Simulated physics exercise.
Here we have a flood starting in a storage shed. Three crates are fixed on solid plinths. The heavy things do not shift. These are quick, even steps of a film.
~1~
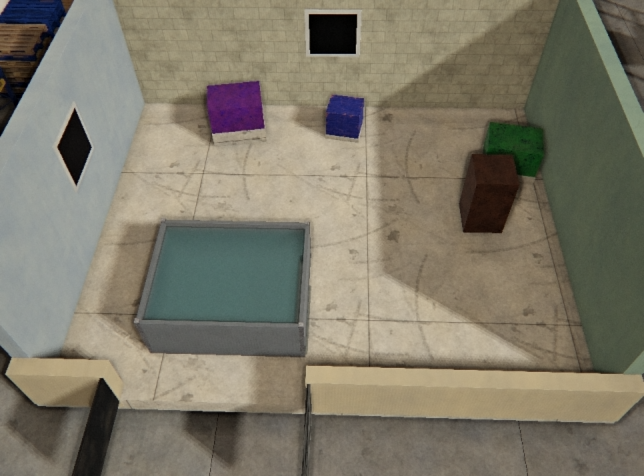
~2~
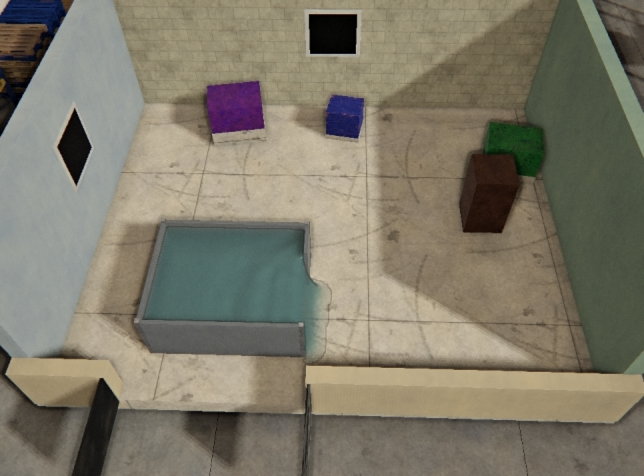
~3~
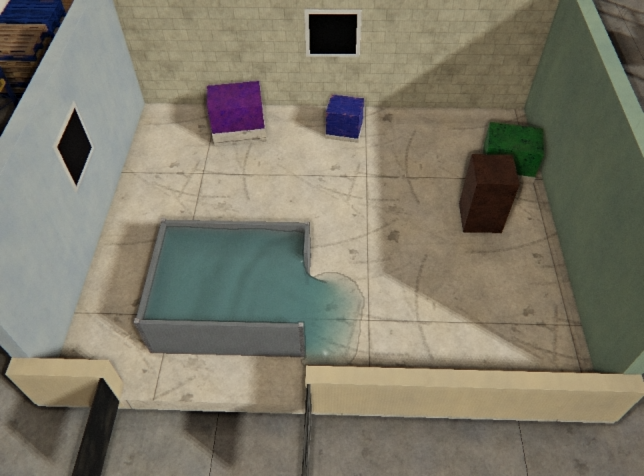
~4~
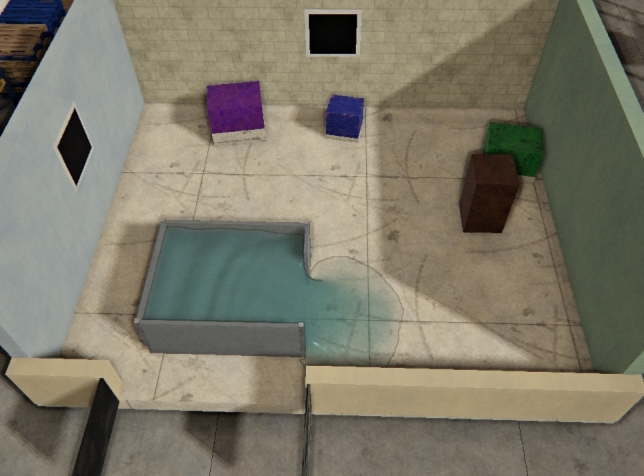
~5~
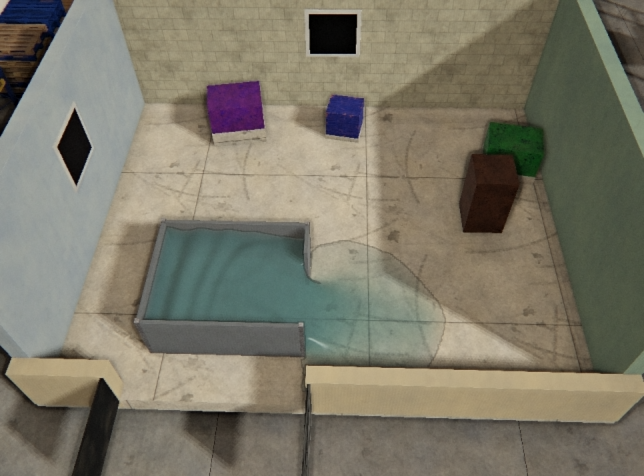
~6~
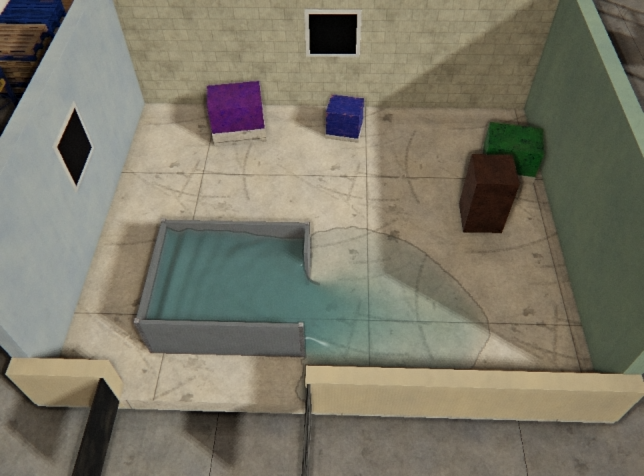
A grey tank of still water opens on its right side, and water spreads rightward across the floor.
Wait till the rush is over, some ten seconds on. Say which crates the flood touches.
In the end: The blue crate is soaked; the green crate is soaked; the purple crate keeps dry.
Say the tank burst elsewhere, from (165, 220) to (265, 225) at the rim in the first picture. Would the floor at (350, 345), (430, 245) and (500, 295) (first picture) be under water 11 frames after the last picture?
In that order: Free of water, no water, not flooded.
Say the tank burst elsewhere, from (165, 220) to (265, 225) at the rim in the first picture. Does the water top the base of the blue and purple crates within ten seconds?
In short: The blue crate ends up wet; the purple crate is topped.
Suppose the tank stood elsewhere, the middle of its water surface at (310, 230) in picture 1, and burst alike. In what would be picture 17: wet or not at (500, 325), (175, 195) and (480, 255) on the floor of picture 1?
As listed: Flooded, clear, covered.
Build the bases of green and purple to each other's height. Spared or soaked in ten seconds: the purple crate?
The purple crate stays dry.
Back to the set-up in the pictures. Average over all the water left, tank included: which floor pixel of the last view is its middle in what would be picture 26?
Roughly at (403, 291).
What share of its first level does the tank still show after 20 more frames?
Close to 32 %.
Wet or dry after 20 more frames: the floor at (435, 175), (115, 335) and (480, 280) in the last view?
One after the other: Wet, dry, covered.
A moment on, water covers 30 % of the floor; the blue crate not reached, the green crate not reached, the purple crate not reached.
Next, water covers 30 % of the floor; the blue crate not reached, the green crate water round its plinth, the purple crate not reached.
Then, water covers 40 % of the floor; the blue crate not reached, the green crate water round its plinth, the purple crate not reached.
Later, water covers 70 % of the floor; the blue crate water round its plinth, the green crate water round its plinth, the purple crate water round its plinth.
In the end, water covers 100 % of the floor; the blue crate was topped, the green crate was topped, the purple crate stayed above the water.
